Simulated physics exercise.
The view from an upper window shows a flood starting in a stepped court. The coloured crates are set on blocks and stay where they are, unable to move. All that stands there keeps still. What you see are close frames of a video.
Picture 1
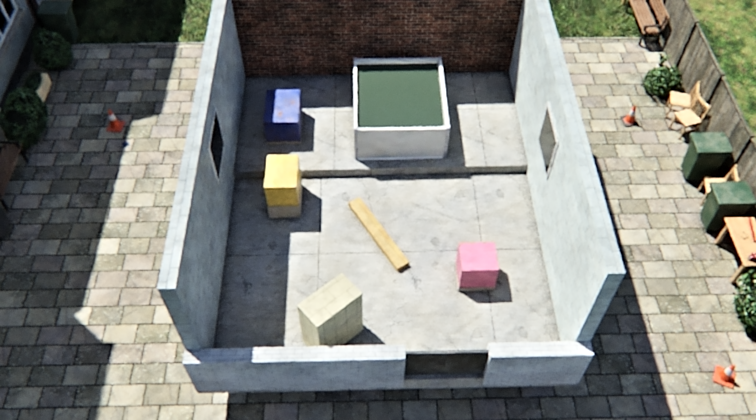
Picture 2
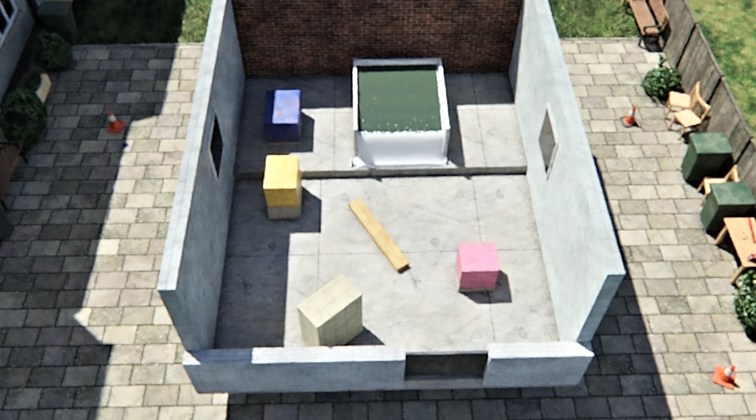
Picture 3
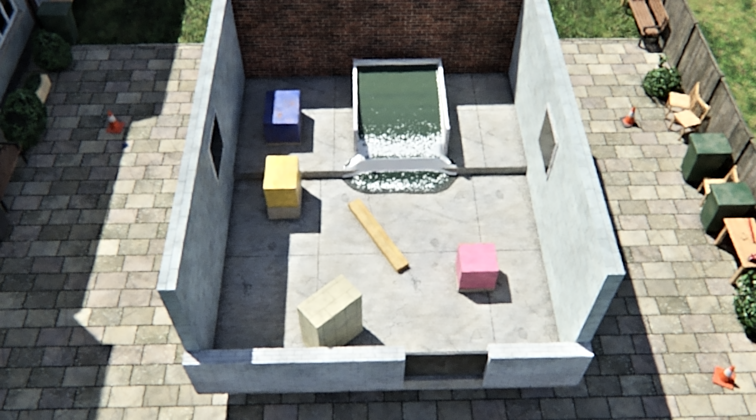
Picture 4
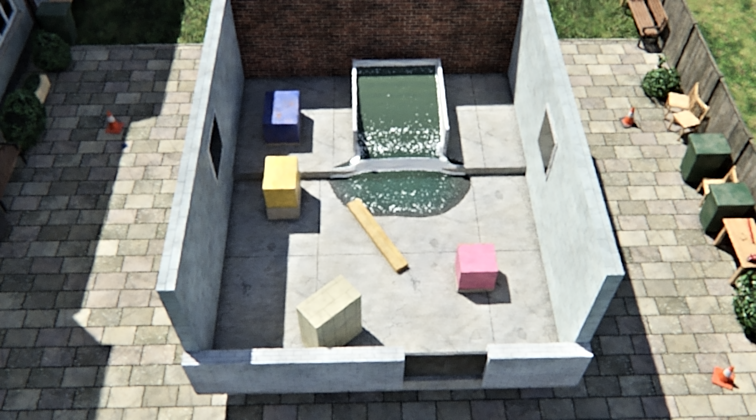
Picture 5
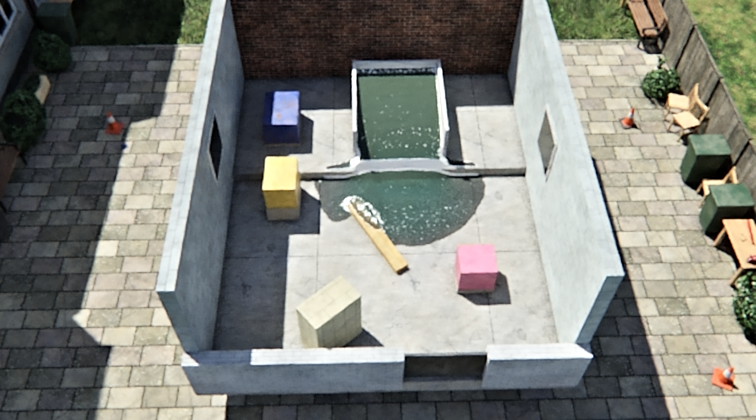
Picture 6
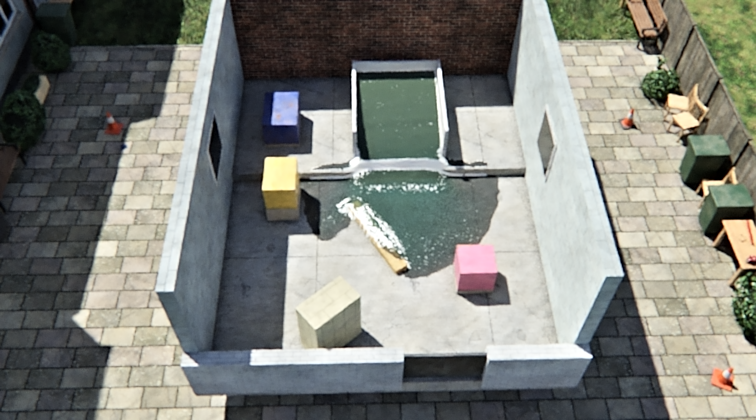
In the video, dark green water pours from the near side of an open tank in a walled, stepped court, drops onto the lower floor, spreads forward and washes over a wooden beam, while the coloured blocks stay still.
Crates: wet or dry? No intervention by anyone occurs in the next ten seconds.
Yellow crate, dry; blue crate, dry; pink crate, wet.
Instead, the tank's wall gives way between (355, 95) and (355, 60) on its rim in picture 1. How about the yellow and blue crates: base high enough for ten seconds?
The yellow one keeps dry, the blue one is topped.
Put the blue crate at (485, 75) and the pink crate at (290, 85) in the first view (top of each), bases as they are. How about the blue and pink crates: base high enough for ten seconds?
The blue crate stays clear, while the pink crate stays clear.
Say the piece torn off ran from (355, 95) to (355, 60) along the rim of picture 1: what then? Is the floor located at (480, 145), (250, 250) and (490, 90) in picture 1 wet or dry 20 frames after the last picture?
Spared, then sodden, then spared.
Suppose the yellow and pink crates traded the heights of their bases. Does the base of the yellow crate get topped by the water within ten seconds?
My guess is that the yellow one is inundated.
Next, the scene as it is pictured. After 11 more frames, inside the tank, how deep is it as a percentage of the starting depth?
26 percent or so.
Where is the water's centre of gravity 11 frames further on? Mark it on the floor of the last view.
(408, 234).
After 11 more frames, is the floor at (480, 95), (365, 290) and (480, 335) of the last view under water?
First spared, second inundated, third inundated.
A moment on, water covers 40 % of the floor; the yellow crate water round its plinth, the blue crate not reached, the pink crate water round its plinth.
Next, water covers 55 % of the floor; the yellow crate water round its plinth, the blue crate not reached, the pink crate water round its plinth.
Then, water covers 60 % of the floor; the yellow crate water round its plinth, the blue crate not reached, the pink crate water round its plinth.
Later, water covers 65 % of the floor; the yellow crate water round its plinth, the blue crate not reached, the pink crate water round its plinth.
In the end, water covers 65 % of the floor; the yellow crate stayed above the water, the blue crate stayed above the water, the pink crate was topped.
